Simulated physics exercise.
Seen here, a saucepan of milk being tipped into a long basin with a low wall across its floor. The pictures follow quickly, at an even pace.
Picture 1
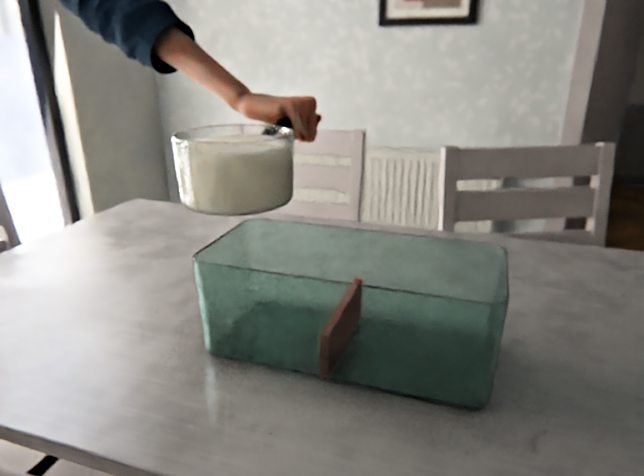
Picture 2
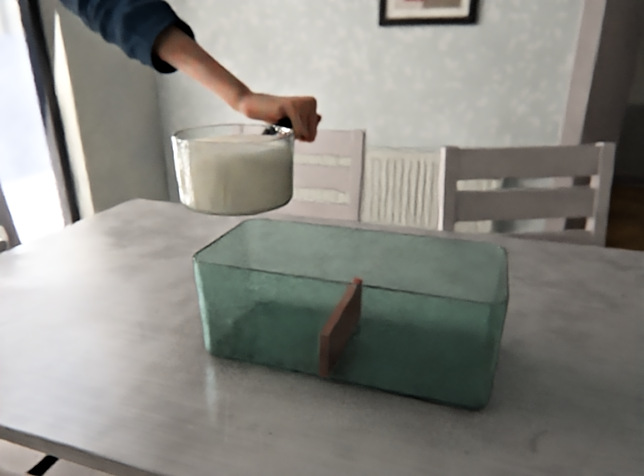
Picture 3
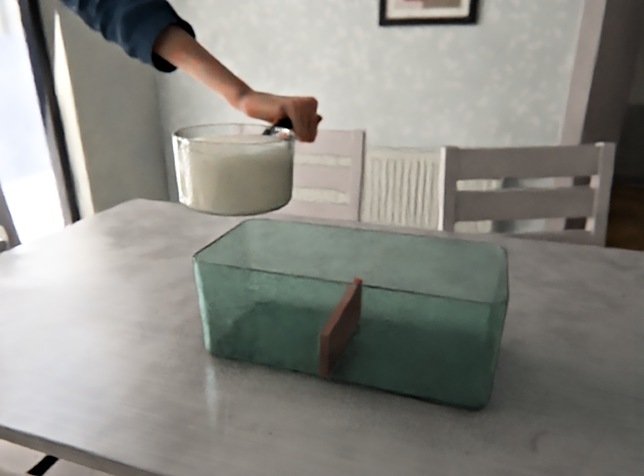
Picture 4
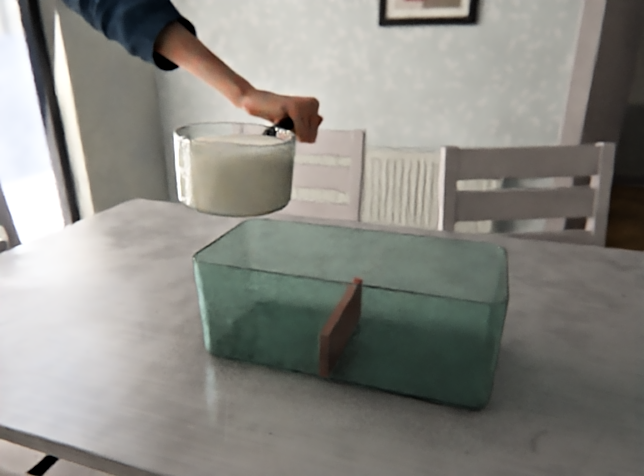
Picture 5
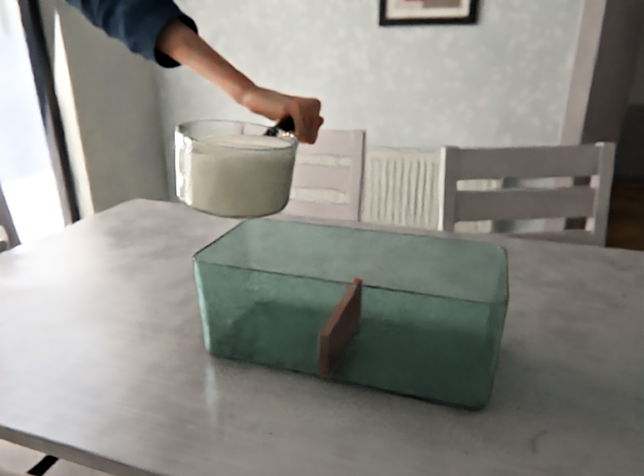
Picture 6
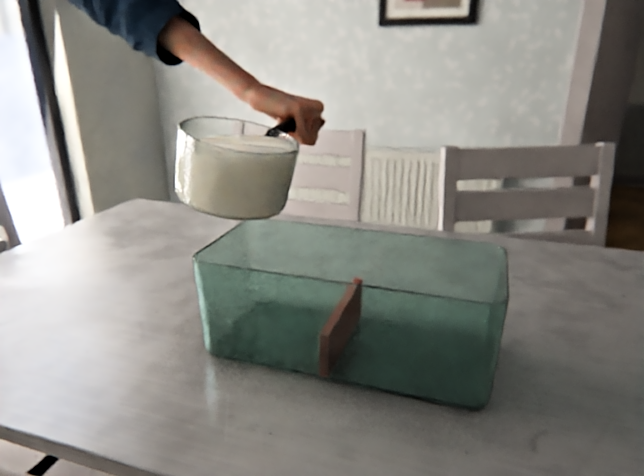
Hand holding a glass saucepan of milk above a long green glass basin with a low brown divider, slowly tilting it rightward.
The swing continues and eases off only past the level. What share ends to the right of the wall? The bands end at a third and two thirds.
In the end between a third and two thirds is right of the wall.
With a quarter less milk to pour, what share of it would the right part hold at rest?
Close to 25 per cent.
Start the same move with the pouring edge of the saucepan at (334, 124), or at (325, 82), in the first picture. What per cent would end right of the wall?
In turn 85 and 85 in a hundred.
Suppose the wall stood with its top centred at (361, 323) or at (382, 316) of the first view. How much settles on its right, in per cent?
First some 25, then 5 per cent.
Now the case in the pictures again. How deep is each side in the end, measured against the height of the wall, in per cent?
Left about 40, right about 30.
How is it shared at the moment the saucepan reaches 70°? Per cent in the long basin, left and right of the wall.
Left: 5 %. Right: 15 %.
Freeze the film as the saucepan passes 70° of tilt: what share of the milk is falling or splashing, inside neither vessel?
It comes to 25 per cent or so.
A moment on, the saucepan is tipped part way and 54 per cent is still to pour, 7 is left of the wall and 15 right of it.
Next, the saucepan is tipped right over and 8 per cent is still to pour, 44 is left of the wall and 44 right of it.
Then the saucepan is tipped right over and 0 per cent is still to pour, 55 is left of the wall and 44 right of it.
Later the saucepan is tipped right over and 0 per cent is still to pour, 55 is left of the wall and 44 right of it.
At rest 55 per cent lies left of the wall, 44 right of it and 0 outside.
